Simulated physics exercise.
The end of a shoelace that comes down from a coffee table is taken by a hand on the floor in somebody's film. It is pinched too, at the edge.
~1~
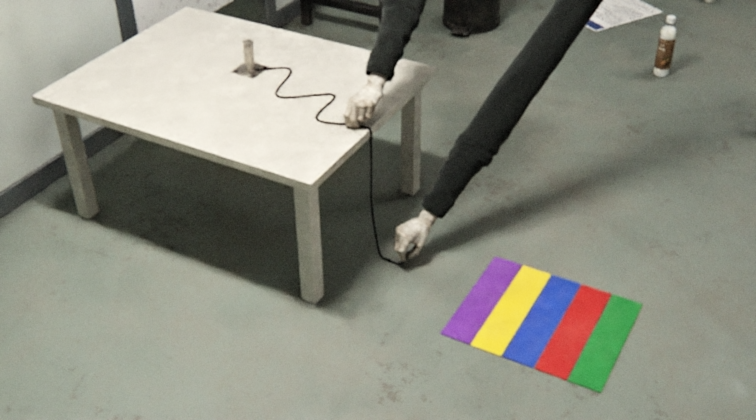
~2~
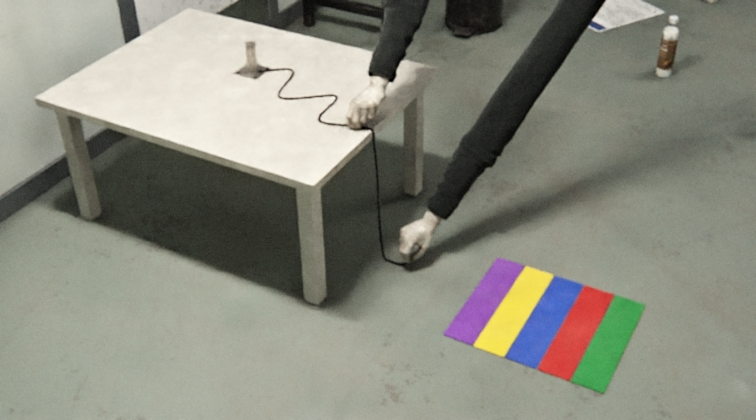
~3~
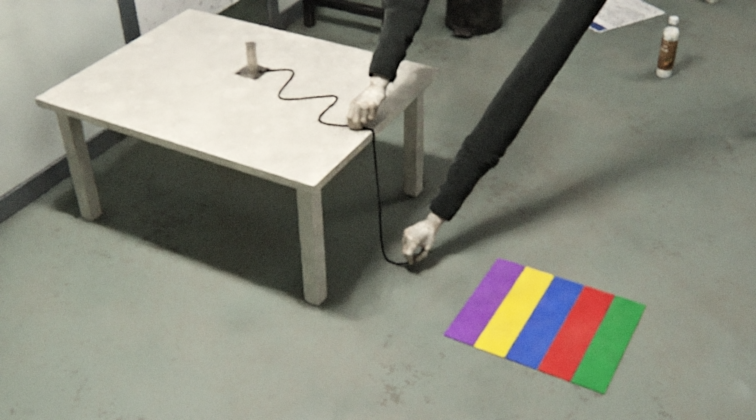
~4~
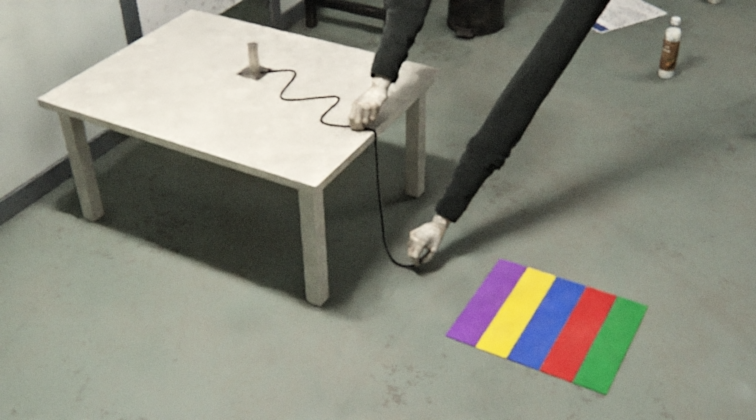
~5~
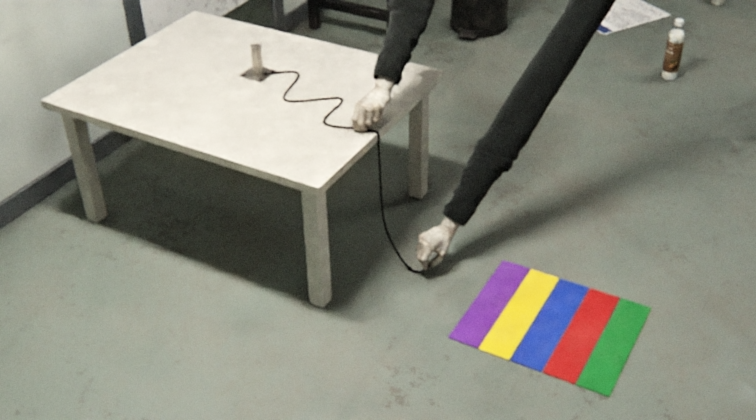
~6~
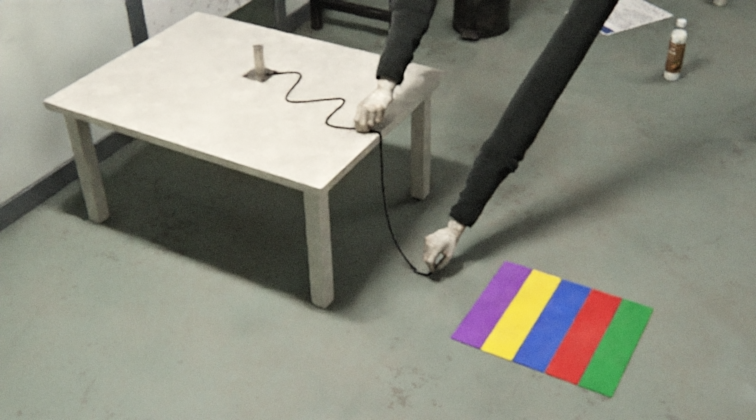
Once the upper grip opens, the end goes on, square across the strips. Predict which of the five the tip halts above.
I expect it over the green strip.
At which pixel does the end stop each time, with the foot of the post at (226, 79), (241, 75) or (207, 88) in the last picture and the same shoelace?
Try by try, around (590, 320), (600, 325) and (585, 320).
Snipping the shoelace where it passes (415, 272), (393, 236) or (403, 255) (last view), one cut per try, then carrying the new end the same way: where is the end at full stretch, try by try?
Respectively (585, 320), (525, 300) and (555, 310).
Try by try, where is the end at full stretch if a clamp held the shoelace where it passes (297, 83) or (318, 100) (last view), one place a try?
(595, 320); (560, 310).
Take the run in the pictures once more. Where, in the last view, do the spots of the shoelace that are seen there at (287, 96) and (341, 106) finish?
First one: (326, 101); second one: (388, 129).
Soon after, end near (573, 315); over blue.
After that, end near (603, 325); over red.
At the stop, end near (621, 331); over green. Over green.
